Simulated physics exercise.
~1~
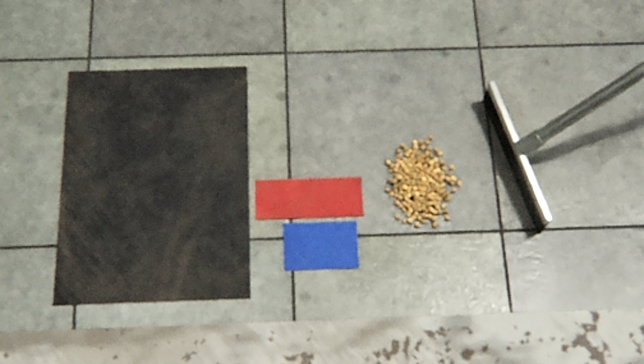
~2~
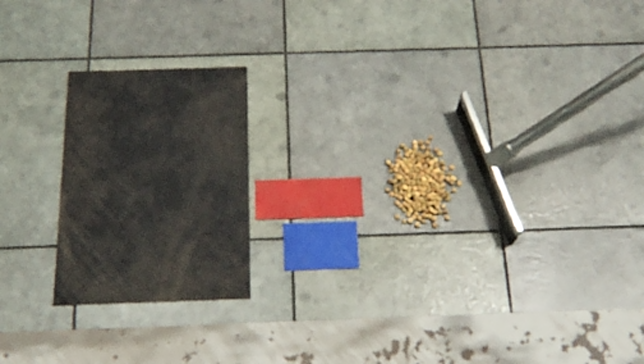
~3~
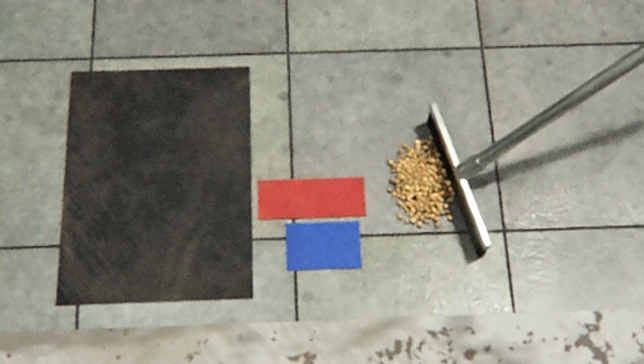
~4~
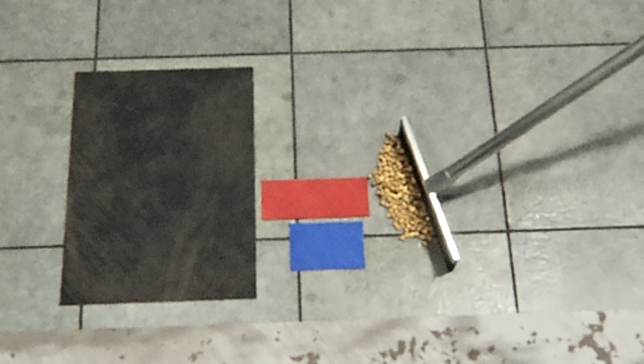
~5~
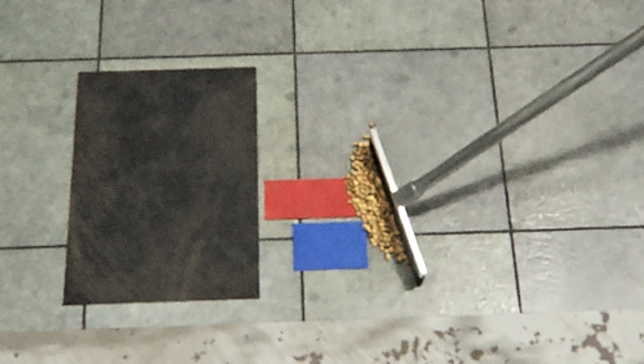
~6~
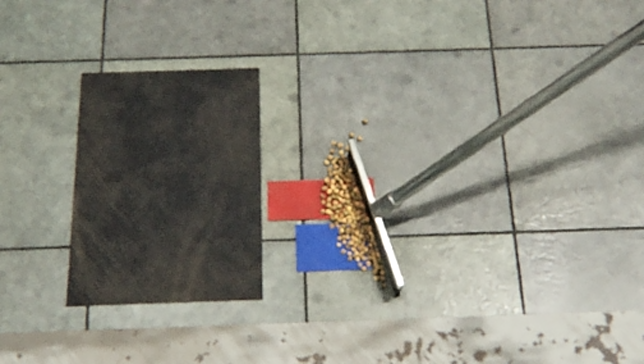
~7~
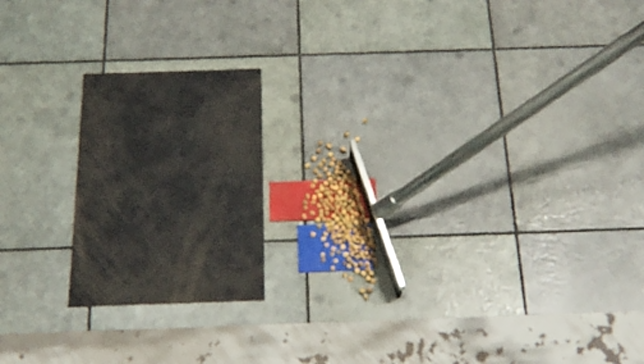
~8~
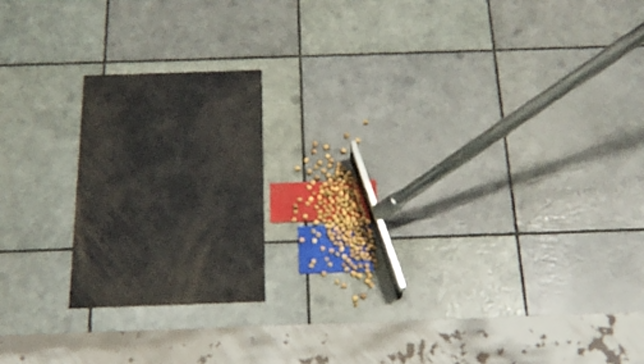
A squeegee pushes a pile of dried chickpeas left onto red and blue mats, then stops.
